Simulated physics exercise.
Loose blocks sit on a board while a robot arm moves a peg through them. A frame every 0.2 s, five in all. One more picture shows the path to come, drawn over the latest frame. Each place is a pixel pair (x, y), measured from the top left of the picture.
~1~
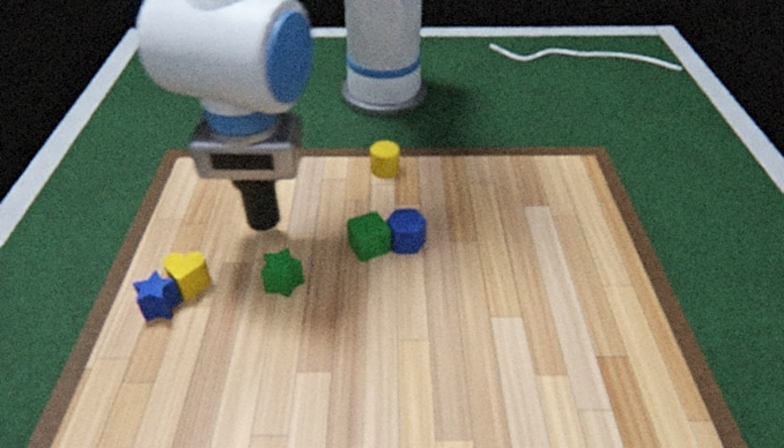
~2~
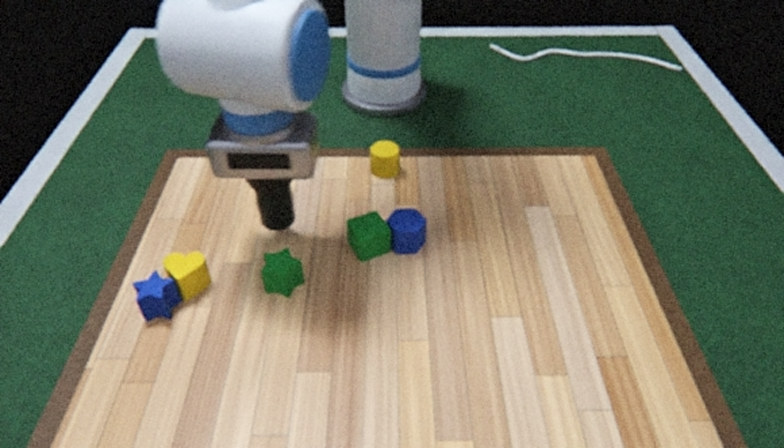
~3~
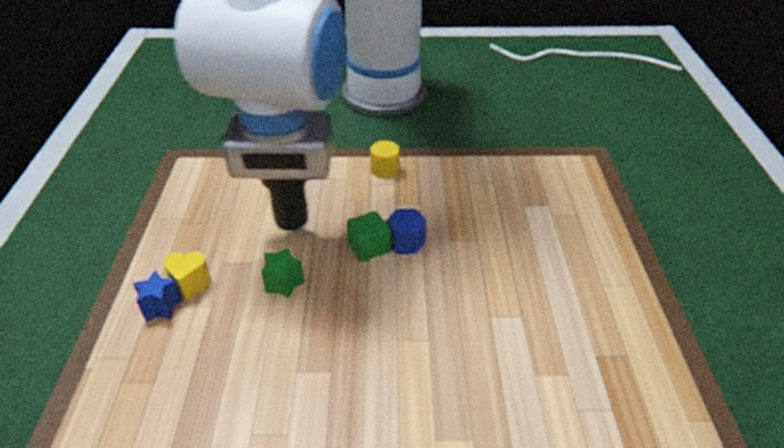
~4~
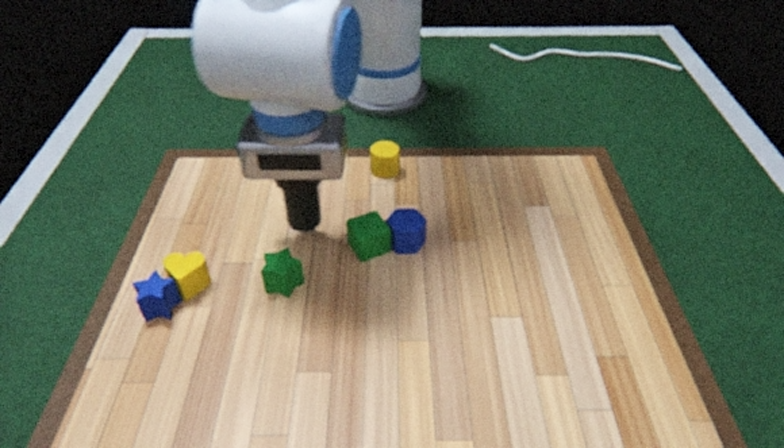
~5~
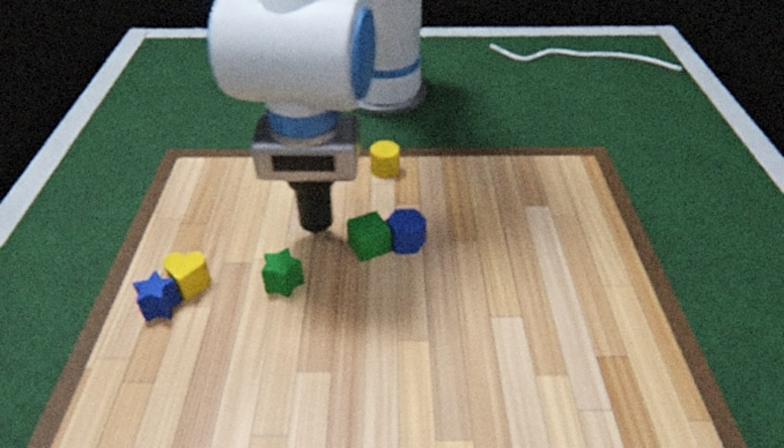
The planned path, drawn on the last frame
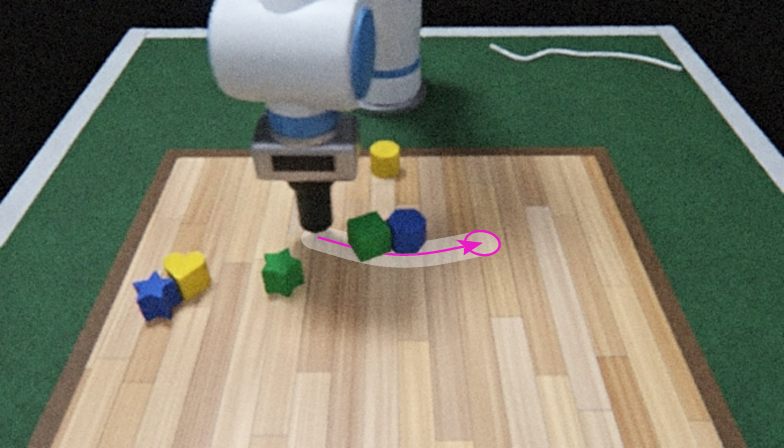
A white and blue robot arm holding a dark peg hangs over a pale wooden board on a green surface, seen from in front and slightly above. A yellow cylinder sits near the far edge, a green block touches a blue one near the middle, a green star lies closer, and a yellow block and blue star rest at left. The arm slides the peg steadily rightward behind the green star, while the blocks and view stay still.
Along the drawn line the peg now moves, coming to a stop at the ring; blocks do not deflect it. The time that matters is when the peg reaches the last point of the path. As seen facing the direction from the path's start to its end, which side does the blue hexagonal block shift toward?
Off to the left side.
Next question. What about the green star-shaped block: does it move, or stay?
At the end, its place is the same.
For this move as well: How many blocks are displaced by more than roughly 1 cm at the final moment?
I'm going with two.
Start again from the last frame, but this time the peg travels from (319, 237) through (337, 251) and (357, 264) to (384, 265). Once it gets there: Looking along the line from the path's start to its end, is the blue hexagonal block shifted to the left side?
In short: Yes.
Drawn move, from (319, 237) over (371, 251) and (428, 253) to (482, 243).
What follows on the original path. One third of the way, peg (371, 236); green square piece (413, 233); blue hexagonal block (439, 217).
Two thirds of the way, peg (429, 237); green square piece (471, 230), turned 30° anticlockwise; blue hexagonal block (480, 208), turned 30° anticlockwise.
At the end, peg (485, 227); green star-shaped block still; green square piece (518, 235), turned 20° anticlockwise; blue hexagonal block (496, 199), turned 50° anticlockwise.
